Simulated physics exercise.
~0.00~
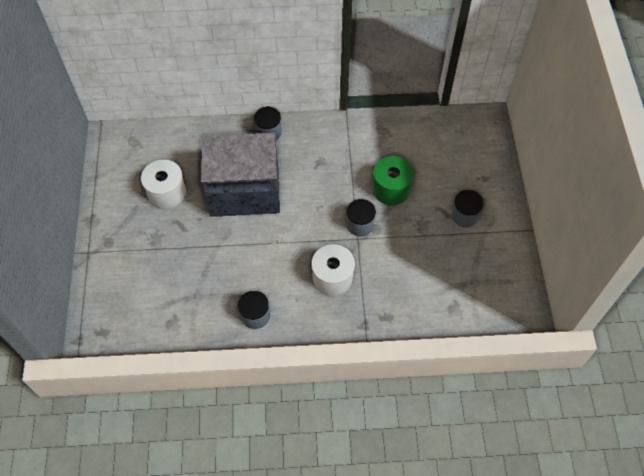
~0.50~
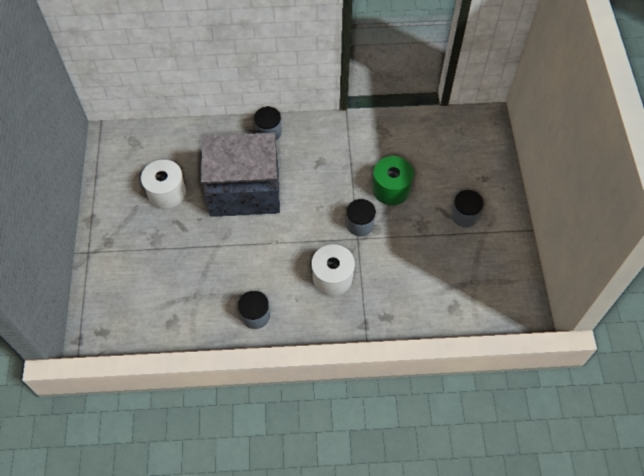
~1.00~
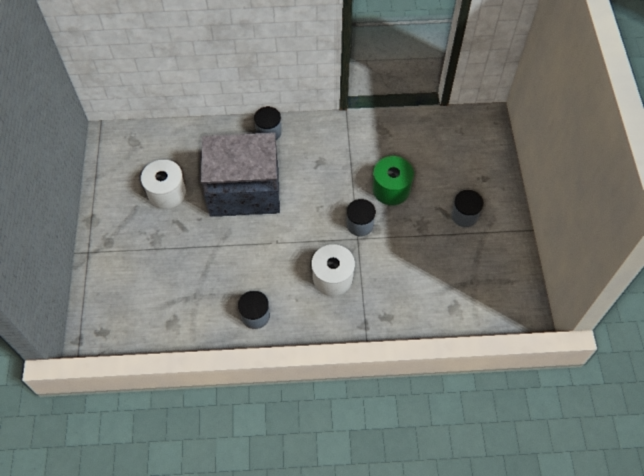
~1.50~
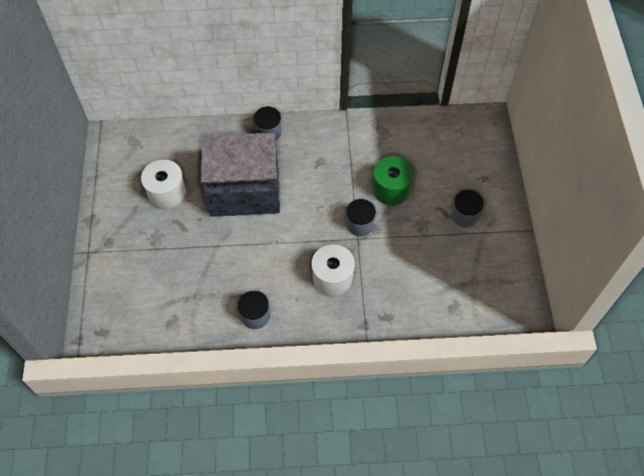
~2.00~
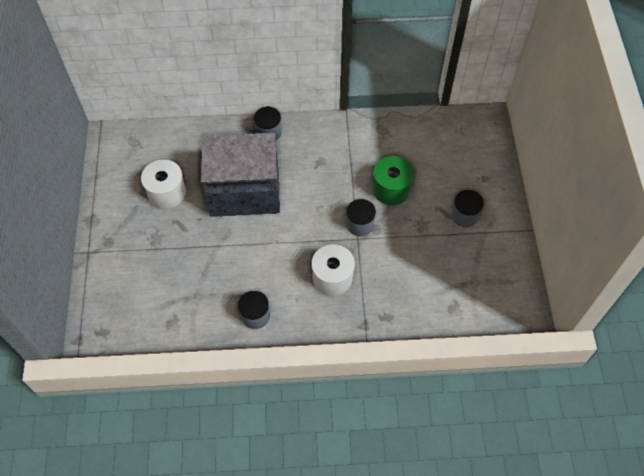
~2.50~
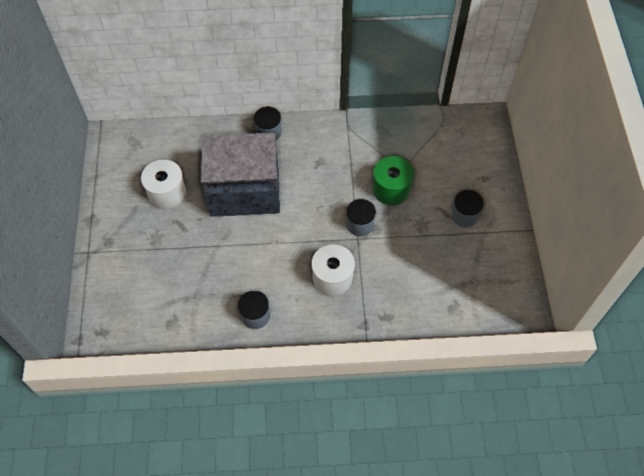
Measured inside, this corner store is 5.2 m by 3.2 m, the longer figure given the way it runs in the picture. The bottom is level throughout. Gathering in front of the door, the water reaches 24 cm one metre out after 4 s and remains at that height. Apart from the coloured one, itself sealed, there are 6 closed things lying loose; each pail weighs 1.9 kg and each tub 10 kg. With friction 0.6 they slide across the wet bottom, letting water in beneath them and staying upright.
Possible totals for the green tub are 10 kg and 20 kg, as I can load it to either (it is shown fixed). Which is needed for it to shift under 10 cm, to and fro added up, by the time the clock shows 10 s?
The heavier one is still too little.
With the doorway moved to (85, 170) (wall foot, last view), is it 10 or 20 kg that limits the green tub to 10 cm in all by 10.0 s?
For that position, the bigger mass alone succeeds.
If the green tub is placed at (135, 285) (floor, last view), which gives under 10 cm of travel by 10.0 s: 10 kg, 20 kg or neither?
So heavier weight required.
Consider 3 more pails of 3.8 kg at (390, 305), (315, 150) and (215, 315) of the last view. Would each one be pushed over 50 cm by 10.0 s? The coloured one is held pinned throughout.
Listed in turn, they go over the bar, beneath the bar, over the bar.
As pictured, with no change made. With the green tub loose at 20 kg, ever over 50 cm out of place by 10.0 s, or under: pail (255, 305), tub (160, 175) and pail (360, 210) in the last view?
First exceeds it, then stays inside, then exceeds it.
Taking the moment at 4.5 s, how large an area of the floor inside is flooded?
Flooded: Near 7.0 m2.
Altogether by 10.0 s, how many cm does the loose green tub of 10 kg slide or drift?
All together it comes to about 350 cm.
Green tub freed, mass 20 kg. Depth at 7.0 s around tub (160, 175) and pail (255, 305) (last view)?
About 0 and 6 cm.
After 3.5 s the green tub would be 7 cm from its start with 10 kg and 0 cm from its start with 20 kg; 5 cm of water round it then.
After 4.5 s the green tub would be 57 cm from its start with 10 kg and 3 cm from its start with 20 kg; 7 cm of water round it then.
After 7.0 s the green tub would be 147 cm from its start with 10 kg and 26 cm from its start with 20 kg; 7 cm of water round it then.
After 10.0 s the green tub would be 241 cm from its start with 10 kg and 53 cm from its start with 20 kg; 10 cm of water round it then.
